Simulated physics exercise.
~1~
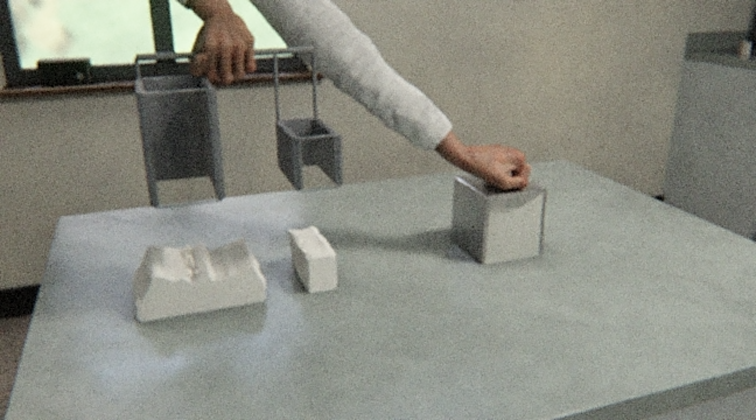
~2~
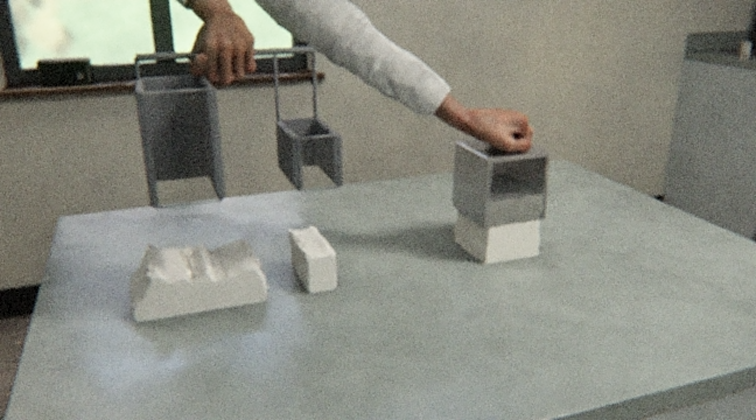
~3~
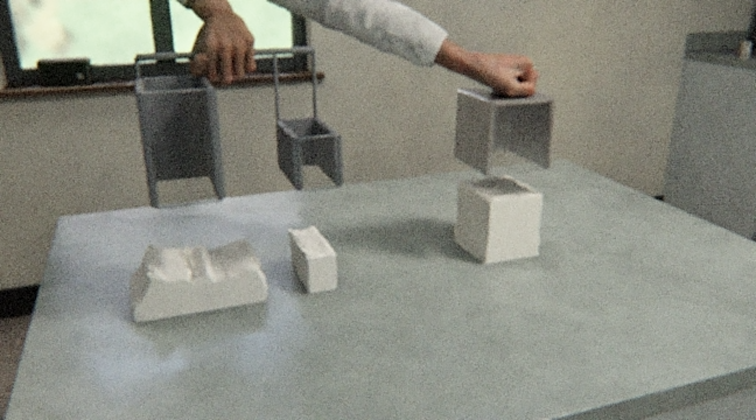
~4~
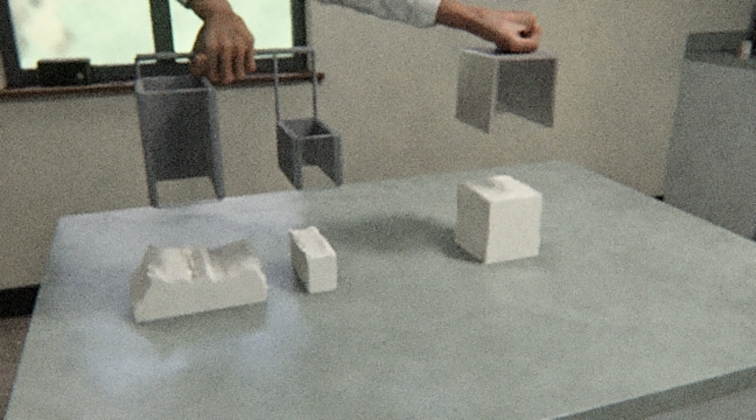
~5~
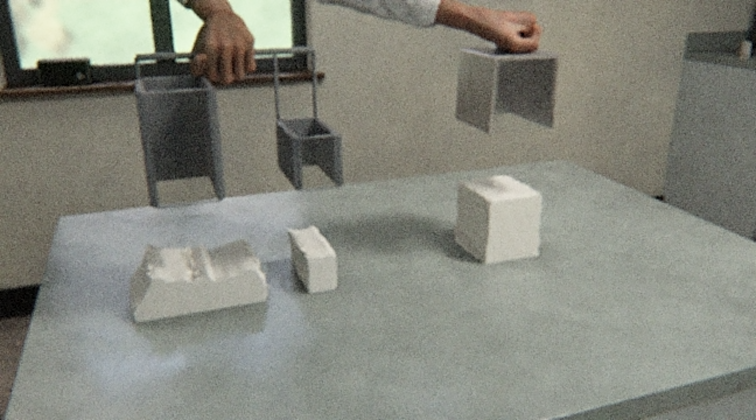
A grey tin rises straight up in a helper's hand, uncovering a white powdery block that stays standing nearly full height.
